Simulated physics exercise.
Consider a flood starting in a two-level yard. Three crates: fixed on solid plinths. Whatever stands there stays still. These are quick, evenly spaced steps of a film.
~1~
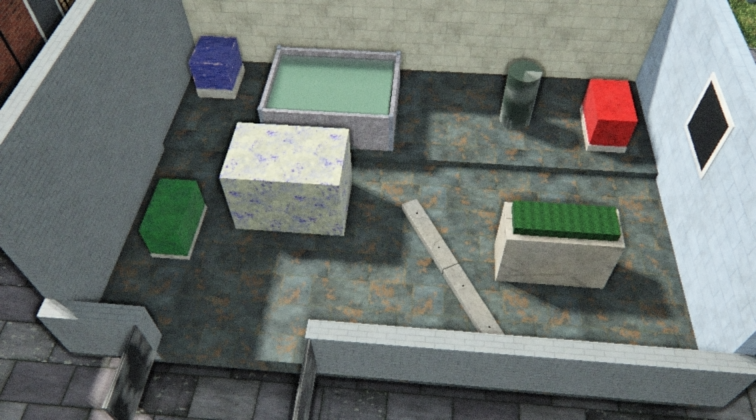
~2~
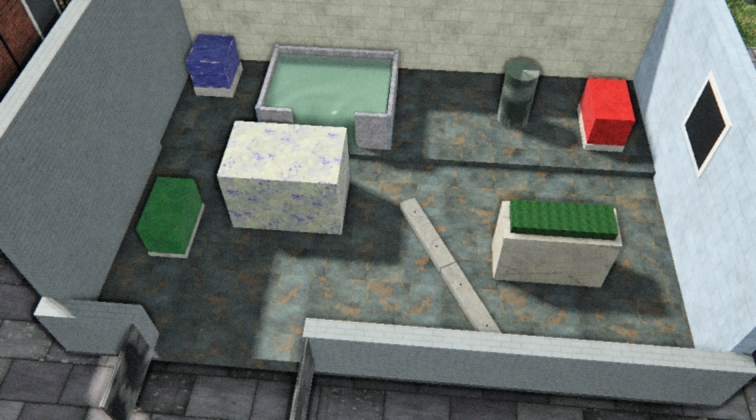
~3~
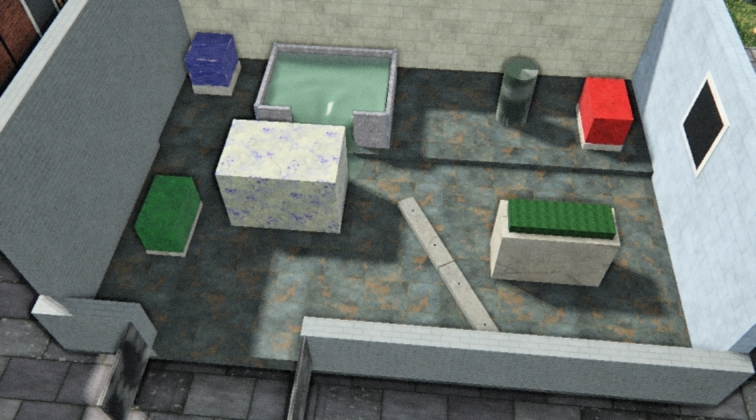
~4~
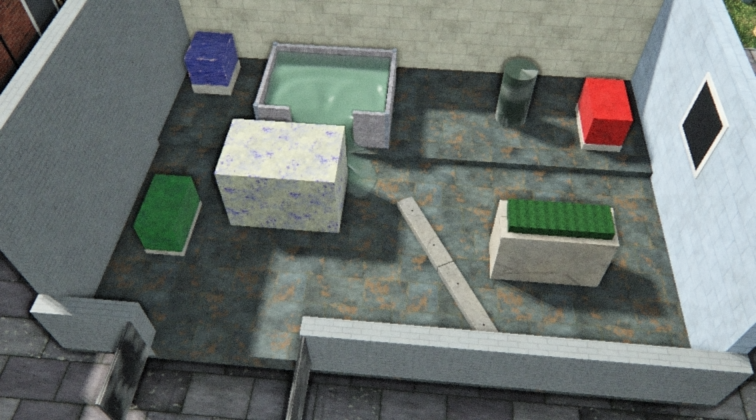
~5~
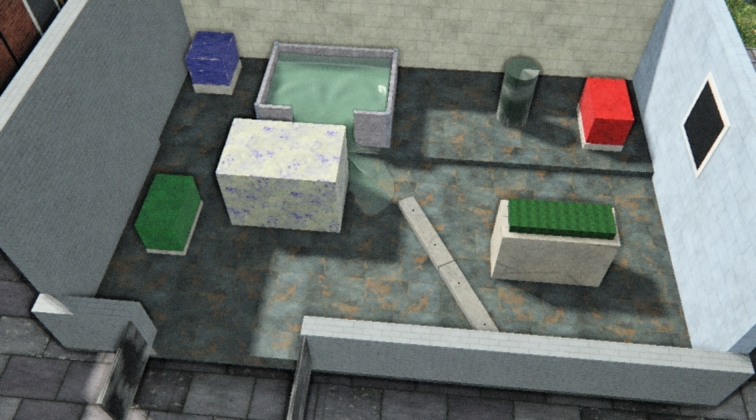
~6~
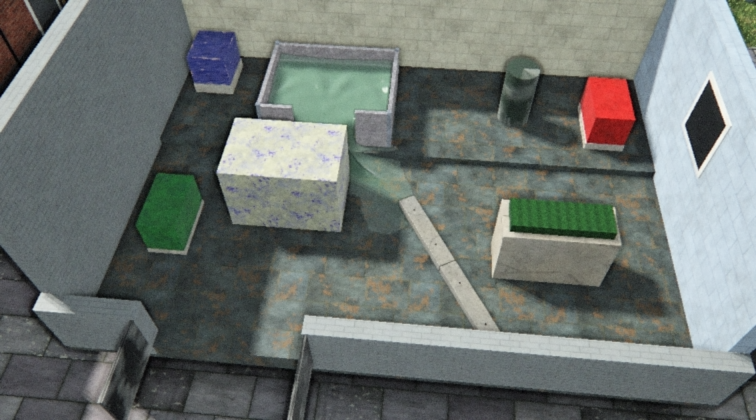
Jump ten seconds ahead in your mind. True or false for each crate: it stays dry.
Red crate: True, it stays dry; blue crate: True, it stays dry; green crate: False, it gets wet.
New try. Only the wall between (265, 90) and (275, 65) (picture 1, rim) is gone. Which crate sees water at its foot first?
Answer: The blue-painted one.
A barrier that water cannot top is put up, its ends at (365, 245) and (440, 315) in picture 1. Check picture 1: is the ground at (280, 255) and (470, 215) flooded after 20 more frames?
Untouched, reached.
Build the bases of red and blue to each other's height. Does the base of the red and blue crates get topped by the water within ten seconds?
Red: Stays clear; blue: Stays clear.
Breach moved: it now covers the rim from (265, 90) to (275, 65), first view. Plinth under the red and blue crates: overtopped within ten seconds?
Note: Red one is left dry; blue one is overtopped.
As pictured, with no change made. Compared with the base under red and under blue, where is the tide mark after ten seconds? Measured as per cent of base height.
Roughly 10 and 50 per cent respectively.
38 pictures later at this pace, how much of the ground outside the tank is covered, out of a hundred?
My guess is around 75 in a hundred.
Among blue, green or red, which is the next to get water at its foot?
The crate marked green, then.
A moment on, water covers 20 % of the floor; the red crate not reached, the blue crate not reached, the green crate water round its plinth.
Next, water covers 35 % of the floor; the red crate not reached, the blue crate water round its plinth, the green crate water round its plinth.
Then, water covers 50 % of the floor; the red crate not reached, the blue crate water round its plinth, the green crate water round its plinth.
Later, water covers 75 % of the floor; the red crate water round its plinth, the blue crate water round its plinth, the green crate water round its plinth.
In the end, water covers 70 % of the floor; the red crate stayed above the water, the blue crate stayed above the water, the green crate was topped.
